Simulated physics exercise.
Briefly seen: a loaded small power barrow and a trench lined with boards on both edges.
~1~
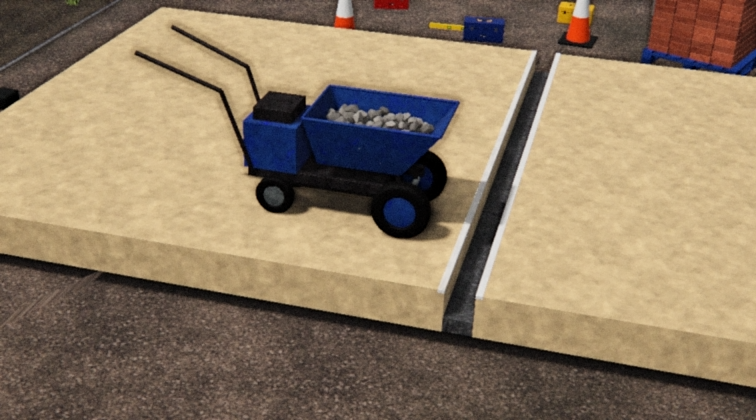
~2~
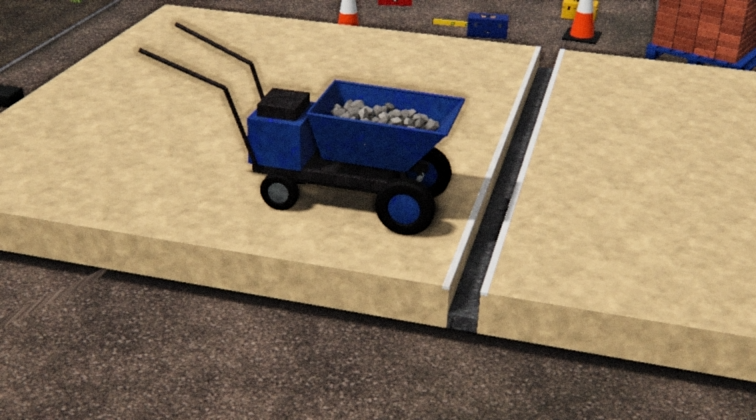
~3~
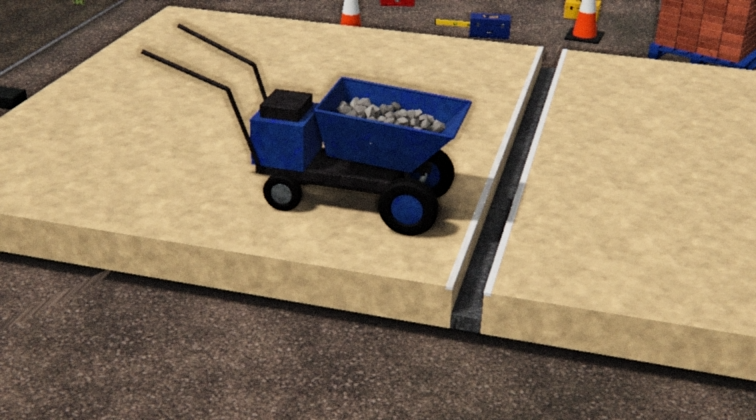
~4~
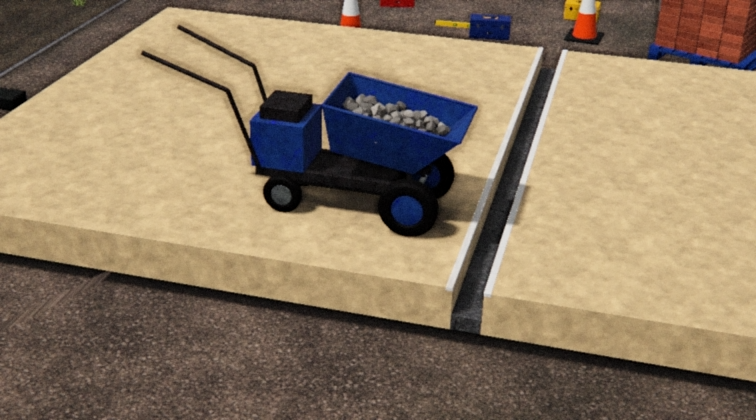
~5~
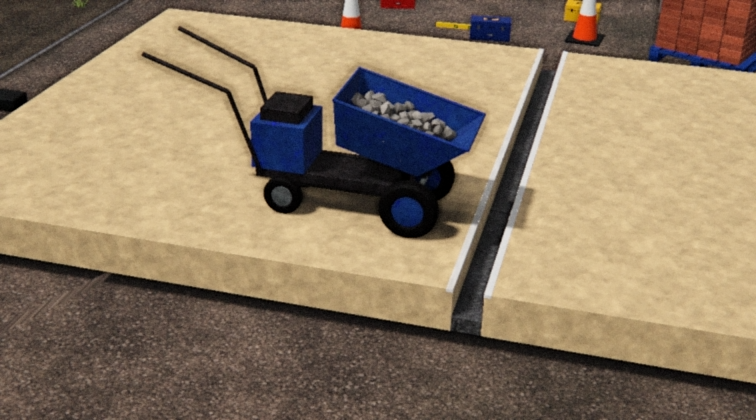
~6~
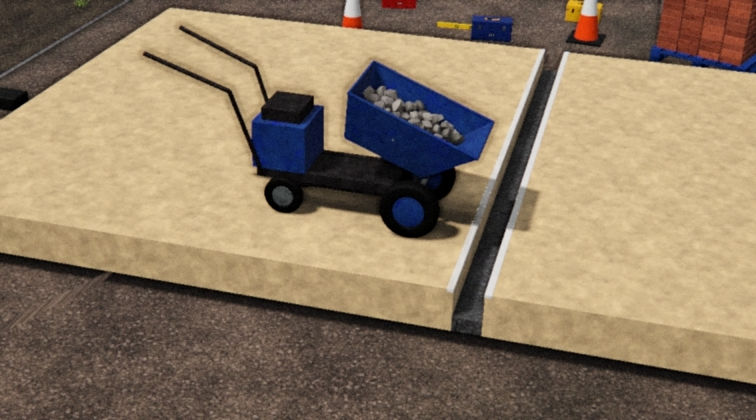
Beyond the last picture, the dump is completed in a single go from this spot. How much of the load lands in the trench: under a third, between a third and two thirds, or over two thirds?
Under a third.
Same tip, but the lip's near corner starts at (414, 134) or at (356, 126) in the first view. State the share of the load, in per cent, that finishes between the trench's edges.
About 60 per cent, then about 20 per cent.
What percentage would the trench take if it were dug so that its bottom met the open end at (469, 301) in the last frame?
It lands somewhere near 0 percent.
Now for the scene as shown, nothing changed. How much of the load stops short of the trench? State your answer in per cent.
That share comes out near 0 in a hundred.
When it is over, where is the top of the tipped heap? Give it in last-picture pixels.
Near (535, 213).
Soon after the last picture, skip tipped steeply; all in the skip.
A little later, skip tipped right over; about two thirds in the skip; about a third beyond it; a stray few falling.
Later still, skip tipped right over; about half in the skip; a stray few in or heaped over the trench; about half beyond it.
At rest, skip tipped right over; about half in the skip; a stray few in or heaped over the trench; about half beyond it.
